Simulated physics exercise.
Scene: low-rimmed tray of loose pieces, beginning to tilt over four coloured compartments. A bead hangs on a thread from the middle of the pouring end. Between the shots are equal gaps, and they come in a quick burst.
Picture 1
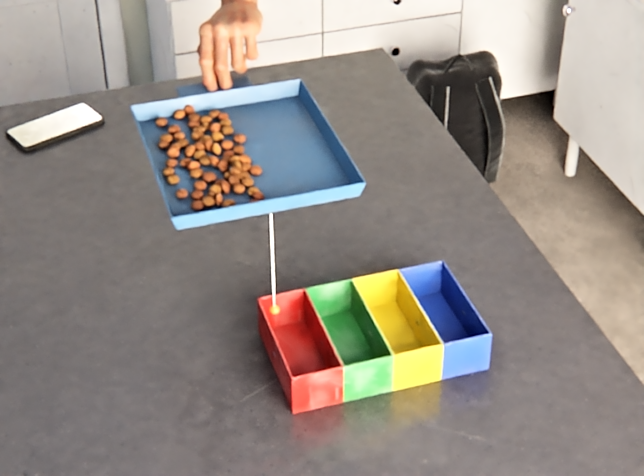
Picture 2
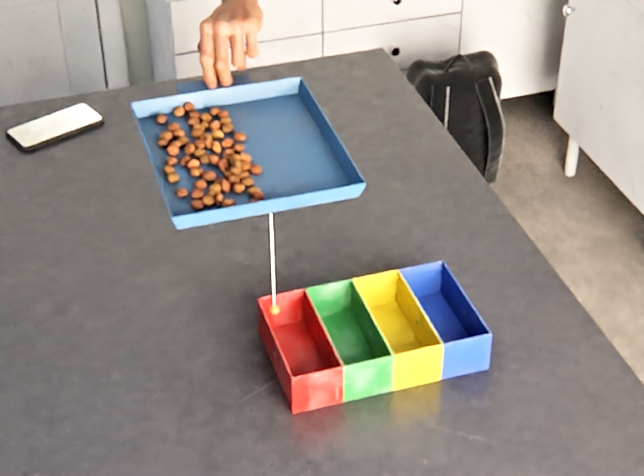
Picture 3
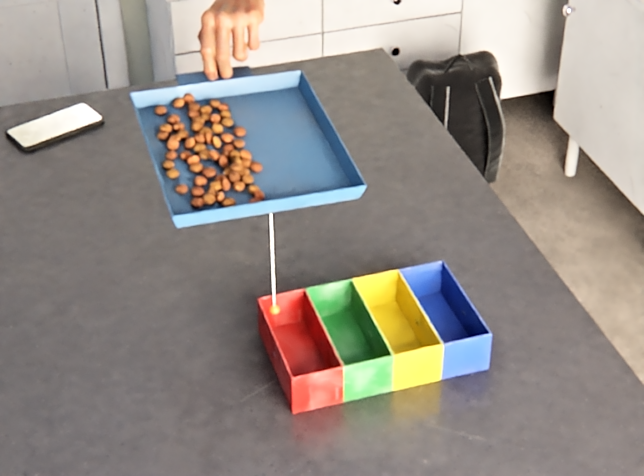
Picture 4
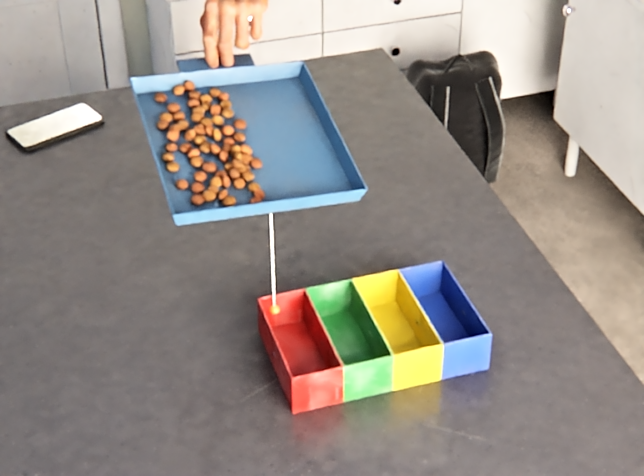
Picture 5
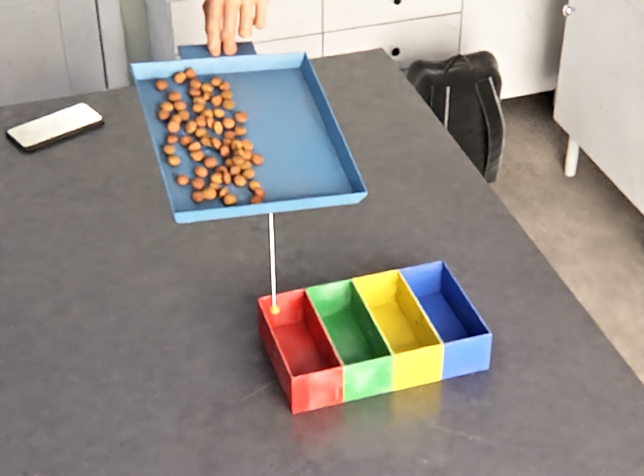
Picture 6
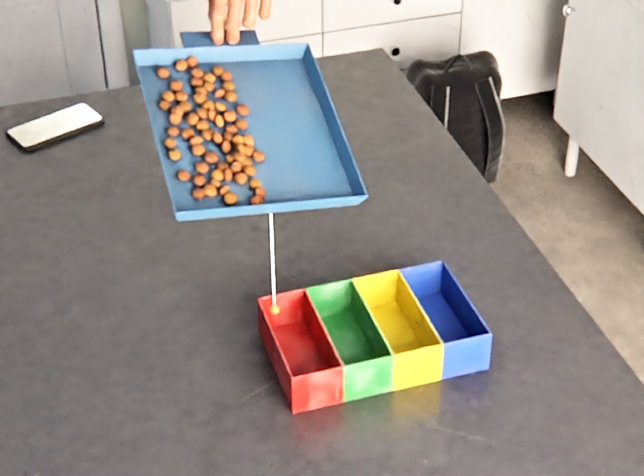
On a dark grey tabletop, a blue tray holding small brown pieces on its left side sits above a row of red, green, yellow and blue compartments, with a bead hanging on a thread. A hand at the far edge gradually raises that side, steepening the tray's tilt while the pieces shift little.
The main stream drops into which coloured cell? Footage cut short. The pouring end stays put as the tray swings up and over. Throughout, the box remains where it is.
It drops into the green cell.
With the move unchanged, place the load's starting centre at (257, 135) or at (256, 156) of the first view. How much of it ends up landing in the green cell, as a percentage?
Share in order: Roughly 60 %, 60 %.
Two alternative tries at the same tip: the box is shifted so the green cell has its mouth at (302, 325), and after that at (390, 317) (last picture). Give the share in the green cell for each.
Close to 20 in a hundred, then close to 40 in a hundred.
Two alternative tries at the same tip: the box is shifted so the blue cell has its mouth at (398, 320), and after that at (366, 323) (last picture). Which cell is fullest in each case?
First place: The yellow one; second place: The blue cell.
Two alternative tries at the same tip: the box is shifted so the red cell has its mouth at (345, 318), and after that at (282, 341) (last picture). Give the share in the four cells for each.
Estimates in order: 80 percent, 100 percent.
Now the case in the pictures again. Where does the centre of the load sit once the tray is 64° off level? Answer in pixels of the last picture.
Centre estimate: (313, 200).
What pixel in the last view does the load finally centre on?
Somewhere around (349, 353) in the last picture.
Just after the last frame, tray tipped steeply; the larger part on the tray; about a tenth falling or outside the box.
A moment on, tray tipped past a quarter turn; about a tenth on the tray; roughly a third in the green cell; about a tenth in the red cell; about a tenth in the yellow cell; roughly a quarter falling or outside the box.
Further on, tray tipped past a quarter turn; roughly two thirds in the green cell; roughly a quarter in the red cell; about a tenth in the yellow cell; just a few falling or outside the box.
When it is over, tray tipped past a quarter turn; roughly two thirds in the green cell; roughly a quarter in the red cell; about a tenth in the yellow cell; not one in the blue cell; just a few outside the box.
